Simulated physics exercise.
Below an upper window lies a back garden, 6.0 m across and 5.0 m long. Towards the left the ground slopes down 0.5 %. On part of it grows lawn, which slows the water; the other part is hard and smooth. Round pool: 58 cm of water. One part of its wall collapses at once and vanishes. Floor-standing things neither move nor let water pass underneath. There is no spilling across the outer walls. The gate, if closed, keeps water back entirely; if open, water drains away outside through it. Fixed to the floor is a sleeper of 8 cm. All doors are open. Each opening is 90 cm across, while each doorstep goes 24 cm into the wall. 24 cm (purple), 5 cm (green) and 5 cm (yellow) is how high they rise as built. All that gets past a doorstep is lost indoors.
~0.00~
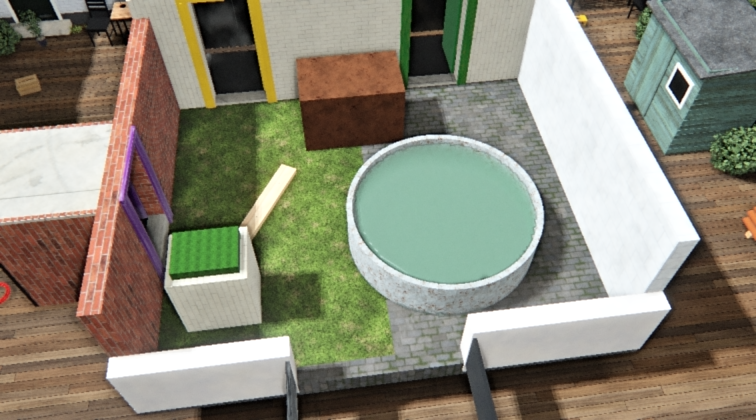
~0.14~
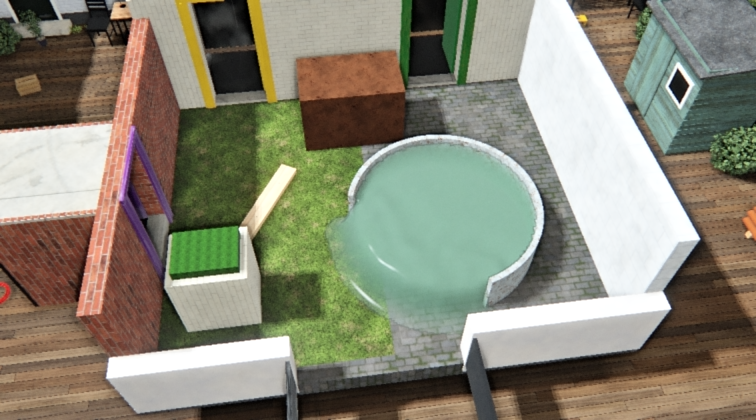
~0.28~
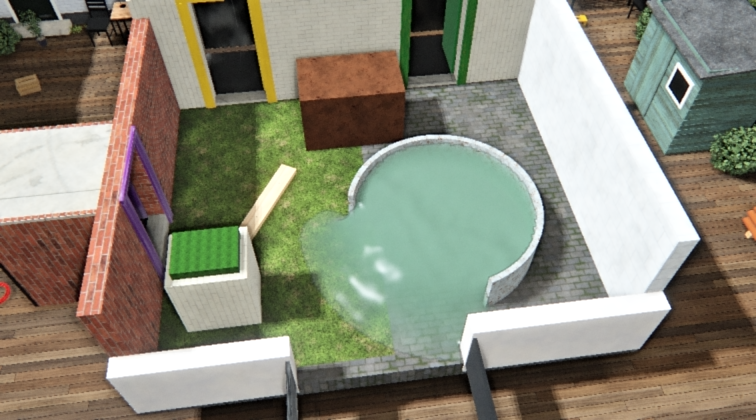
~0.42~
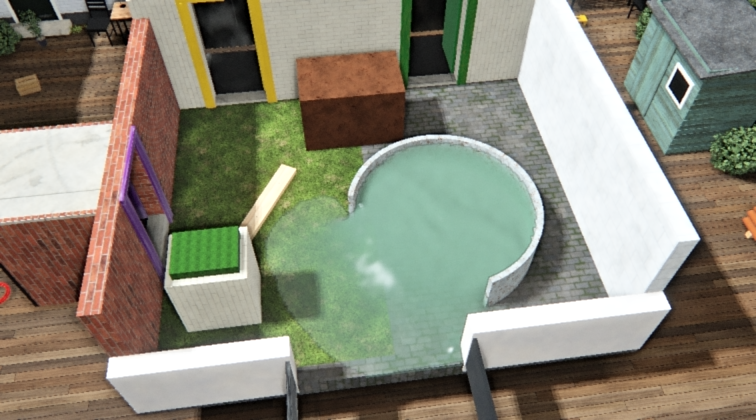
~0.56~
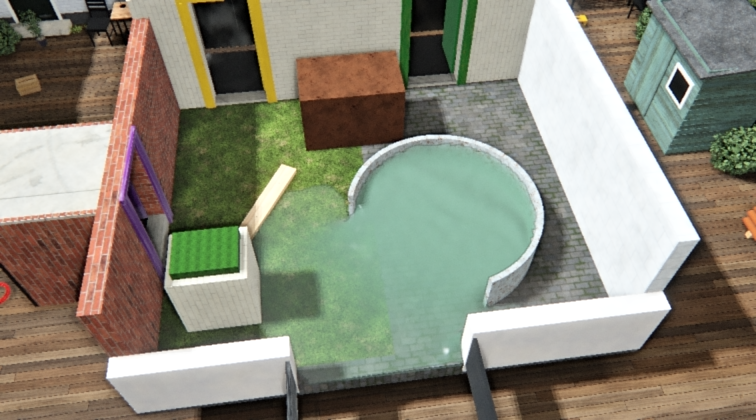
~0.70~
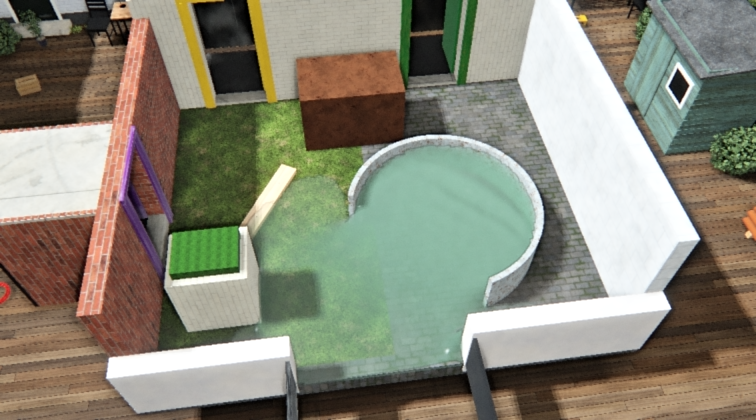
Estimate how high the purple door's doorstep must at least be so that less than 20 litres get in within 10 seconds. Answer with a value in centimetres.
I would say at least 11 cm.
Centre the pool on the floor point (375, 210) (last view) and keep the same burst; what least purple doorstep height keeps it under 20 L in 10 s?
A height near 26 cm.
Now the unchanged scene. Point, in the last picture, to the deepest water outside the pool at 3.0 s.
Around pixel (185, 380).
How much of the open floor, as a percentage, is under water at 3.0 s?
About 60 per cent.
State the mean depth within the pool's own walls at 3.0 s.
Close to 14 cm deep on average.
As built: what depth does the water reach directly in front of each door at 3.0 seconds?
Purple door: 17 cm; green door: 0 cm; yellow door: 0 cm.
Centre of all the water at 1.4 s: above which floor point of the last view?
(405, 258) or so.
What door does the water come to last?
I'd go with the green door.
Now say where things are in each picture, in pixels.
The first frame shows still water, 58 cm deep, in the round pool at (444, 208); the purple door at (146, 205) is dry.
In the second frame, the front is at a hidden place, 0.3 m from the gap at (389, 285); 0.7 m2 of floor is wet, 58 cm left at the back.
In the third frame, the gap is at (389, 287), the front 0.7 m out at (306, 236); the back of the round pool holds 58 cm.
In the fourth frame, the front is at (273, 240), 1.2 m from the gap at (389, 288); 3.8 m2 of floor is wet, 58 cm left at the back.
In the fifth frame, the front is at a hidden place, 1.6 m from the gap at (389, 289); 5.2 m2 of floor is wet, 58 cm left at the back.
In the sixth frame, the front is at a hidden place, 2.1 m from the gap at (389, 289); 6.1 m2 of floor is wet, 55 cm left at the back; the purple door at (146, 205), 3.3 m from the gap, is still 0.7 m from the nearest water.
After 1.4 s water covers 40 % of the floor, deepest (32 cm) near (287, 367); 8 cm at the purple door, 0 litres in over its 24 cm doorstep.
After 3.0 s water covers 60 % of the floor, deepest (30 cm) near (185, 380); 17 cm at the purple door, 0 litres in over its 24 cm doorstep.
After 10.0 s water covers 95 % of the floor, deepest (10 cm) near (168, 252); 8 cm at the purple door, 0 litres in over its 24 cm doorstep.
At the purple door as built, the water arrived by 1.3 s and peaked near 17 cm at 3.0 s.
Run again over the same 10 s with other heights there, 30 litres in over 9.5 cm, 12 litres over 12.5 cm. The limit of 20 litres is kept from about 11 cm up.
